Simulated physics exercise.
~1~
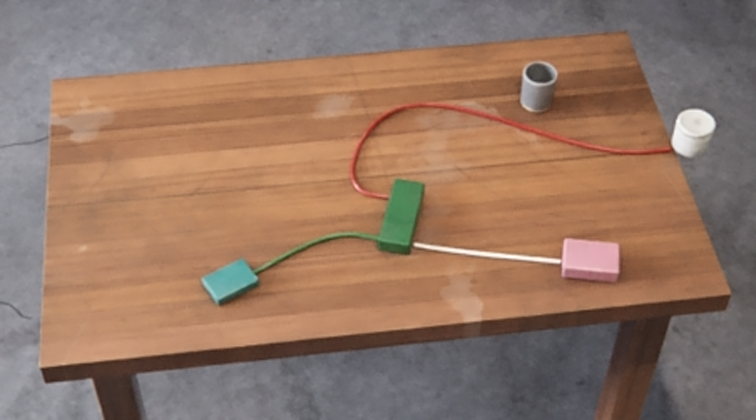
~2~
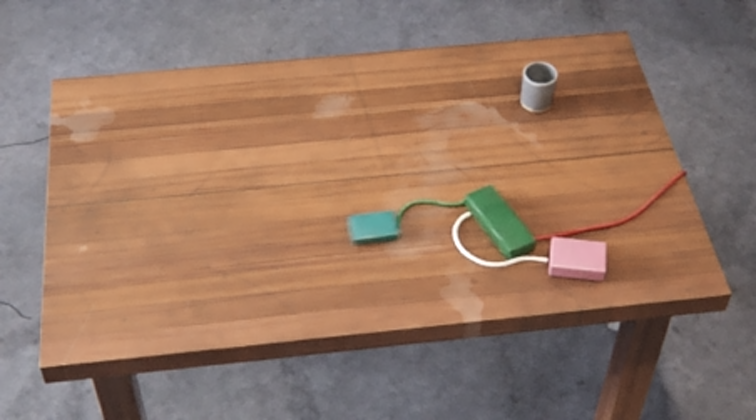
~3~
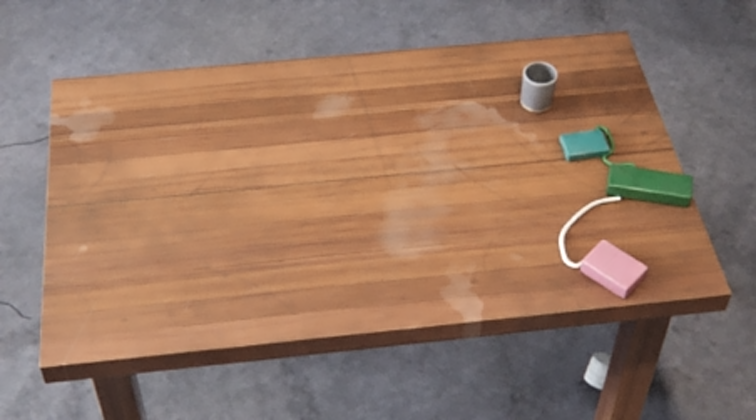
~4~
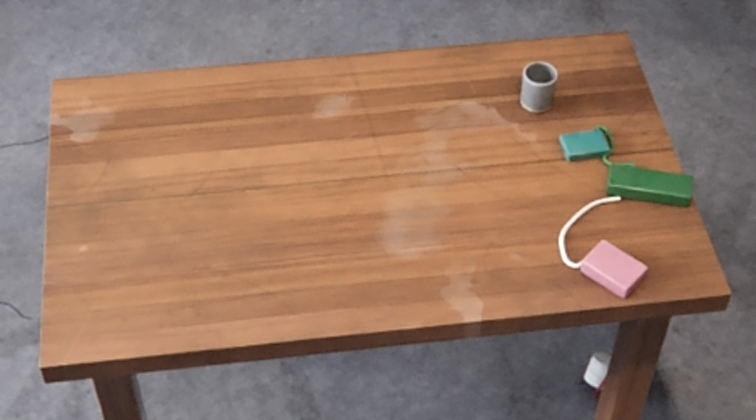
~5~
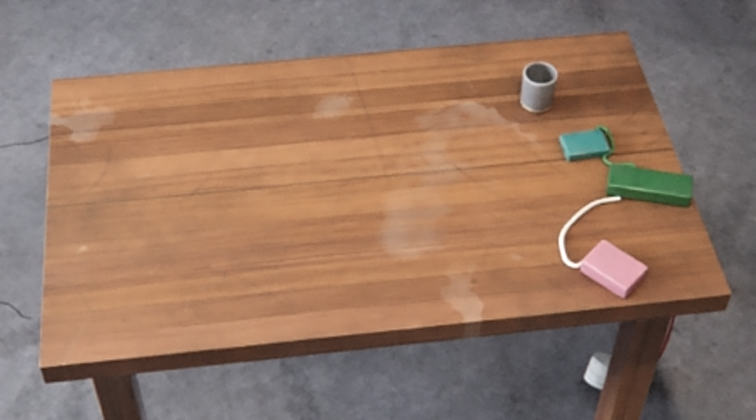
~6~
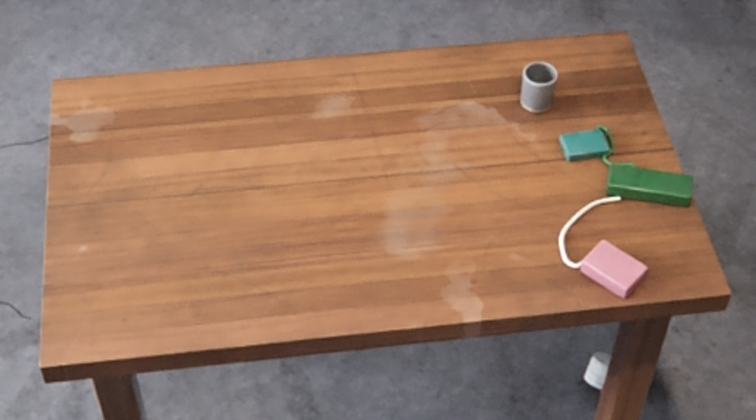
Wooden table with a white cylinder dropping off the right edge, cabled green, teal and pink blocks shifting right and staying on top.
